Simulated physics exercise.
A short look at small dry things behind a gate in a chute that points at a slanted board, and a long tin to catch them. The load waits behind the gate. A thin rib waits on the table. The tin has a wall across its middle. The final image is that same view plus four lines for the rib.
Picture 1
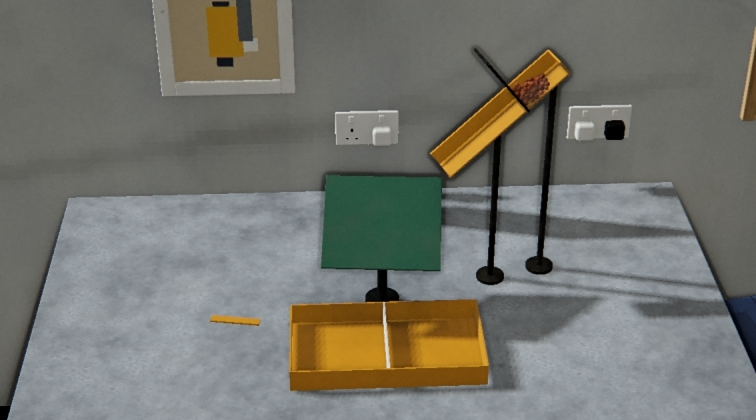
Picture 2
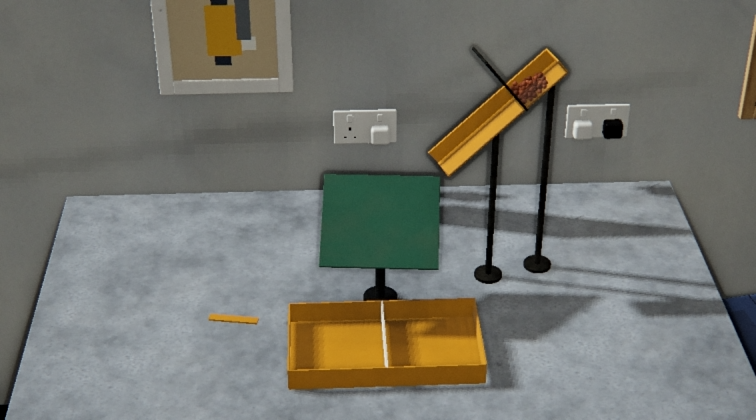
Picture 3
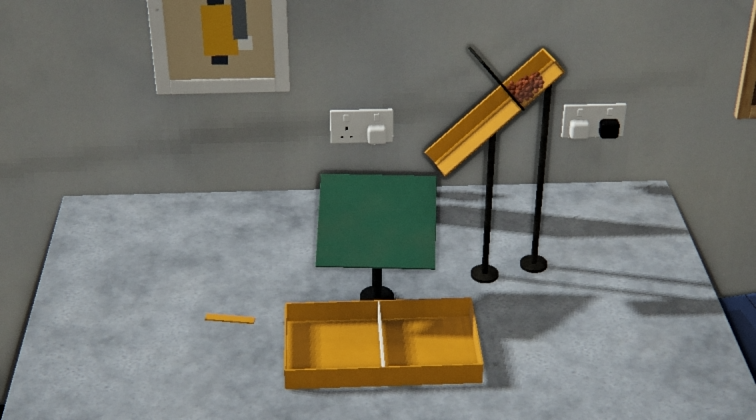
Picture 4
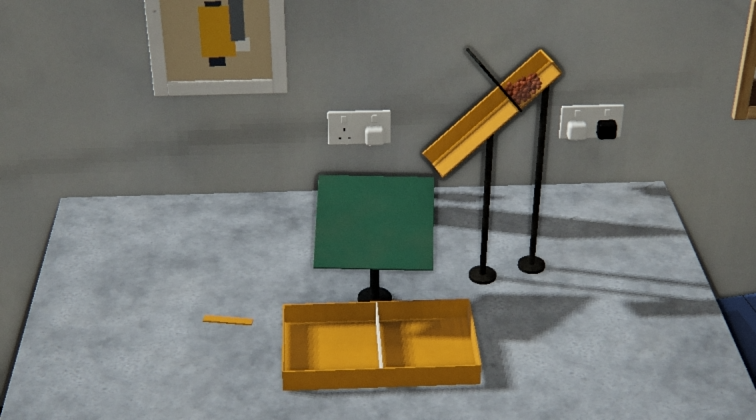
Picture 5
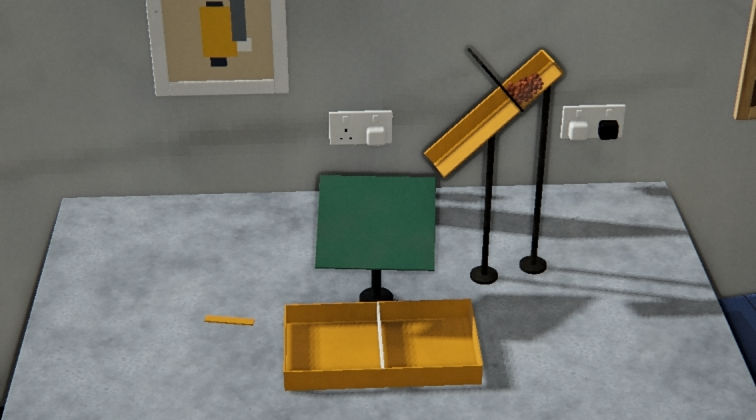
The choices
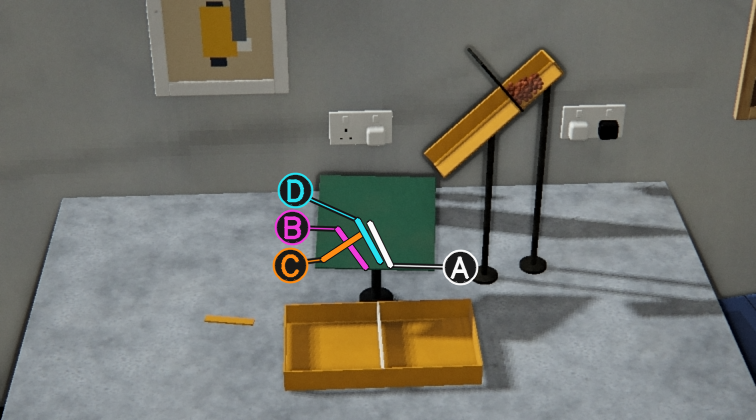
Reddish pellets sit still behind a gate in a sloping chute above a tilted green board.
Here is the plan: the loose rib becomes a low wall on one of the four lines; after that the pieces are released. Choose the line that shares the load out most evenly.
Go for B.
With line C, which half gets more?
Left.
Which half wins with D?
Right.
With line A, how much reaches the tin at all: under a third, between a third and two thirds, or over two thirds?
It is over two thirds.
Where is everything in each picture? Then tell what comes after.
In the first frame, load behind the gate (529, 88), clay pellets; lip of the chute (445, 171), sloping fairly steeply.
In the second frame, middle of the board (380, 221), tilted fairly steeply; middle of its low edge (379, 268); of its high edge (382, 175).
In the third frame, front corners of the tin (285, 370) and (483, 364); front end of its middle wall (384, 367).
In the fourth frame, middle of the load (521, 87); lip (438, 171).
In the fifth frame, middle of the load (523, 88); lip (439, 171).
On the marked copy, line A from (370, 223) to (390, 265); line B from (337, 229) to (365, 267); line C from (364, 232) to (323, 259); line D from (357, 220) to (380, 261).
Choosing A, of what is caught, about a tenth in the left half, almost all in the right.
Choosing B, of what is caught, roughly half in the left half, roughly half in the right.
Choosing C, of what is caught, almost all in the left half, just a few in the right.
Choosing D, of what is caught, about a tenth in the left half, the larger part in the right.
